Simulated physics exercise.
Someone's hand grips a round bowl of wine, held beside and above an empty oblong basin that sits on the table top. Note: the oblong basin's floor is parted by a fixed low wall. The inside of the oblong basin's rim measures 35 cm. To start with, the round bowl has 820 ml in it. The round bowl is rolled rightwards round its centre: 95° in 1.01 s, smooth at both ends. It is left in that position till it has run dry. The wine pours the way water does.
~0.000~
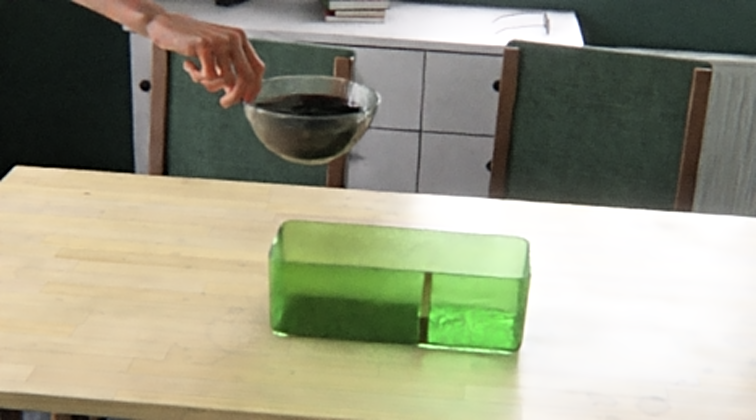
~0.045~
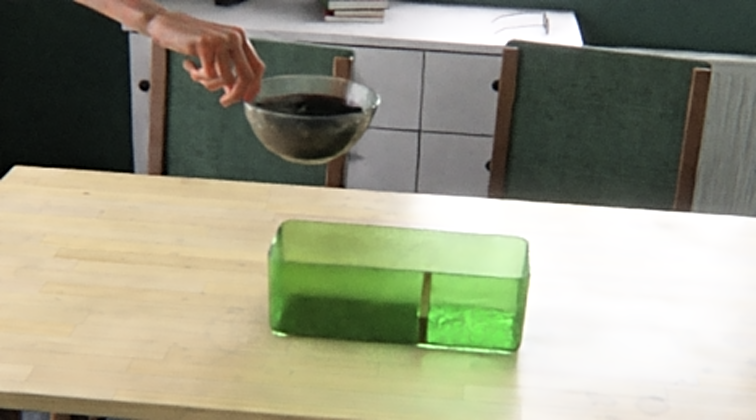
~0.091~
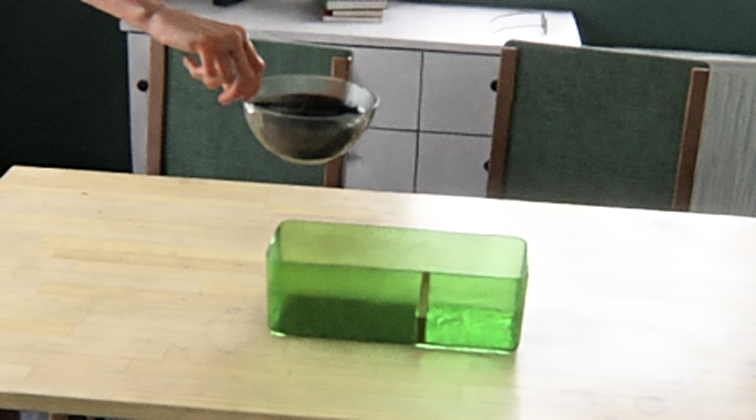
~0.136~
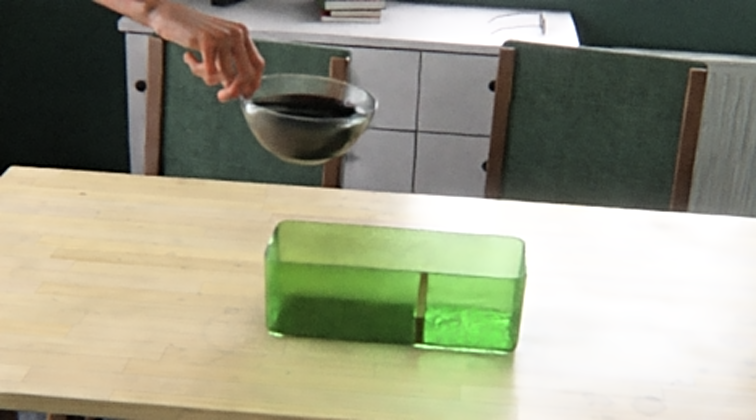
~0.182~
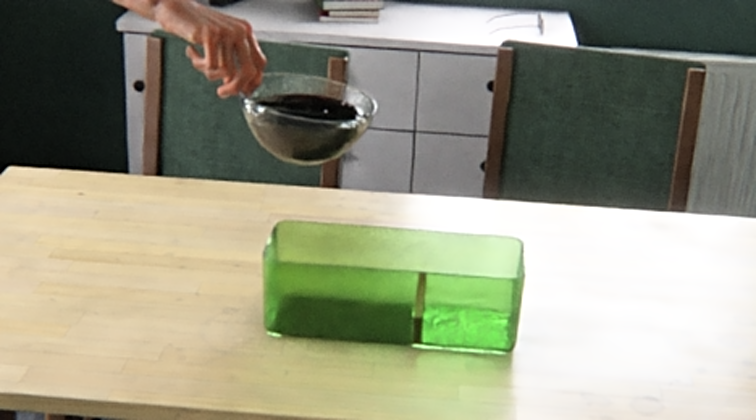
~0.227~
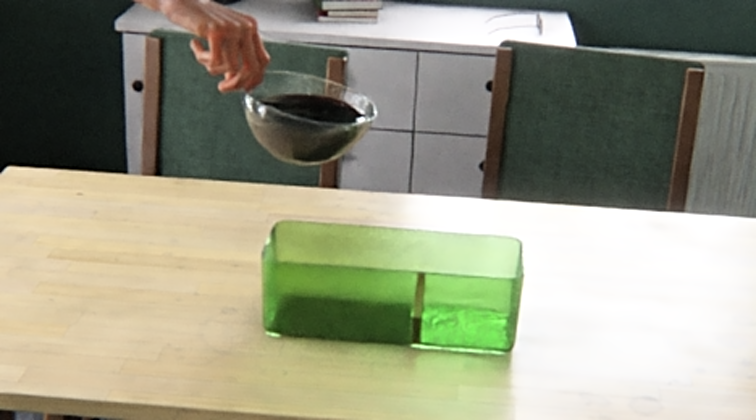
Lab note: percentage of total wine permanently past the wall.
Approx. 39 %.
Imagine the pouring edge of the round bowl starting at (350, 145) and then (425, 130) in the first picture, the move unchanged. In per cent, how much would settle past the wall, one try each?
15 per cent first, 75 per cent second.
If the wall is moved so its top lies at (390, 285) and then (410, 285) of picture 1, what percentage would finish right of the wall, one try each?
Try 1: 80 %; try 2: 60 %.
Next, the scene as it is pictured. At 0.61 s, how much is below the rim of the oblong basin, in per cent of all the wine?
10 %, roughly.
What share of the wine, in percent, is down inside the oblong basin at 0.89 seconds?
About 86 per cent.
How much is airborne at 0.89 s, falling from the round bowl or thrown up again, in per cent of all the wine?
Airborne share: Near 12 %.
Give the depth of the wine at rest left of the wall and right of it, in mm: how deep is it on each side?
The left side settles near 18 mm and the right side near 20 mm.
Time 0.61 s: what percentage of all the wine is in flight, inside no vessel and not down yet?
About 40 per cent.
By 0.61 s the tilt is 63° and 49 per cent is still to pour, 6 is left of the wall and 5 right of it.
By 0.89 s the tilt is 92° and 2 per cent is still to pour, 47 is left of the wall and 39 right of it.
By 1.19 s the tilt is 95° and 0 per cent is still to pour, 59 is left of the wall and 39 right of it.
By 1.51 s the tilt is 95° and 0 per cent is still to pour, 59 is left of the wall and 39 right of it.
At rest 59 per cent lies left of the wall, 39 right of it and 2 outside.
